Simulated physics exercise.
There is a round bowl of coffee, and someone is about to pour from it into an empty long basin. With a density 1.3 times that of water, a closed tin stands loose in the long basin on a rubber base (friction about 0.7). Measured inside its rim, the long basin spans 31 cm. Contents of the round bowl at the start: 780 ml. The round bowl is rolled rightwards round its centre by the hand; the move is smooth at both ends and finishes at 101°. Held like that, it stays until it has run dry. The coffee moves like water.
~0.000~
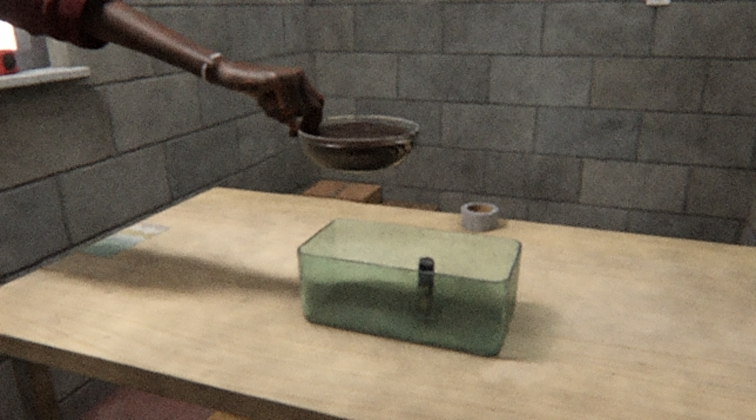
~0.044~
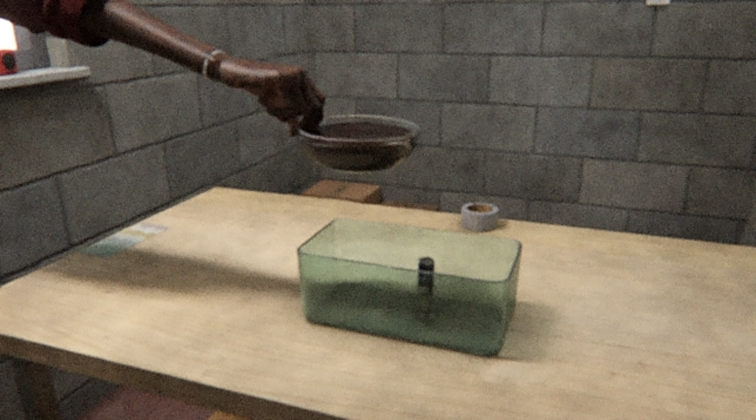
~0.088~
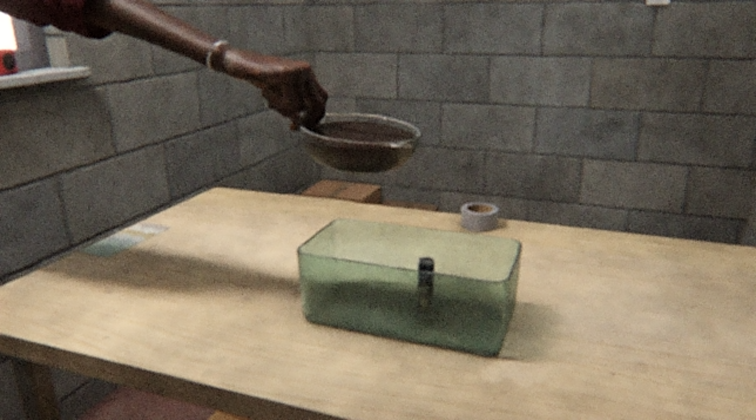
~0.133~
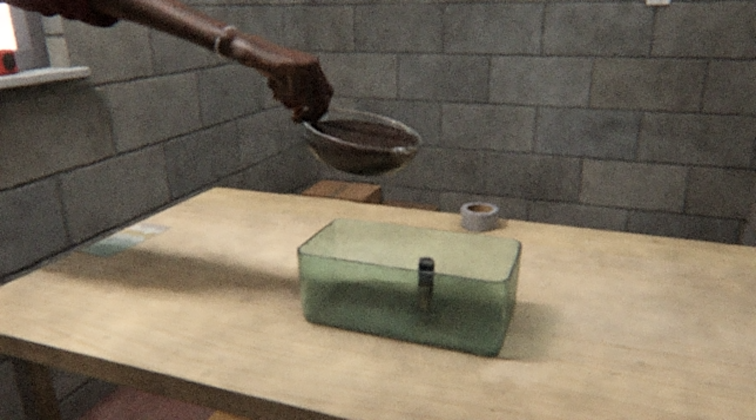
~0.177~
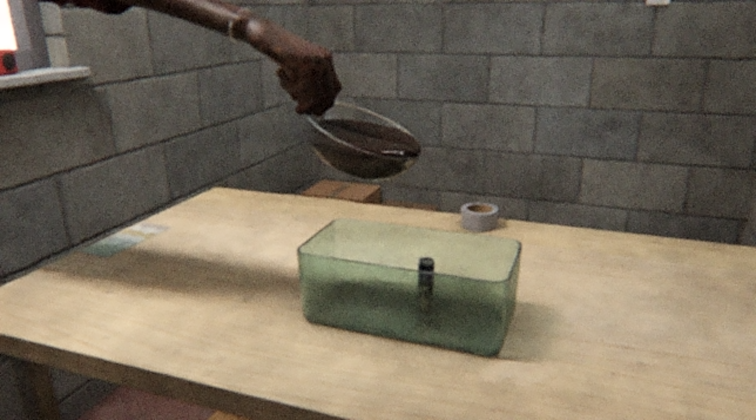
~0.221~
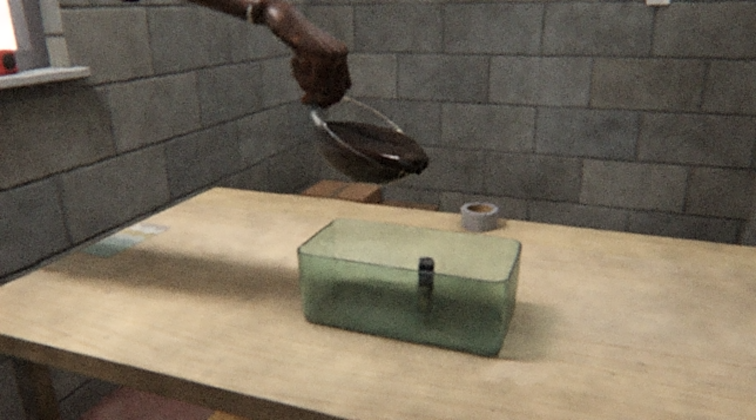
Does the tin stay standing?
It does not come down.
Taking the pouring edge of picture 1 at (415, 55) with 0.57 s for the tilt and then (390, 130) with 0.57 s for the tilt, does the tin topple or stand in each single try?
Run one: It tumbles. Run two: It tumbles.
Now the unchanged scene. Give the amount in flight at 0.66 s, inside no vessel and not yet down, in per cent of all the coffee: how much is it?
Near 24 per cent, I'd say.
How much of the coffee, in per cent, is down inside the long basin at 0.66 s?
76 per cent or thereabouts.
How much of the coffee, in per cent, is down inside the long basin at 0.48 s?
60 %, roughly.
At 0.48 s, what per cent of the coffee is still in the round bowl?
Roughly 3 per cent.
After 0.48 s the tilt is 94° and 3 per cent is still to pour; the tin stands where it began.
After 0.66 s the tilt is 101° and 0 per cent is still to pour; the tin stands where it began.
After 0.86 s the tilt is 101° and 0 per cent is still to pour; the tin stands where it began.
After 1.07 s the tilt is 101° and 0 per cent is still to pour; the tin stands where it began.
In the end the tin stands where it began.
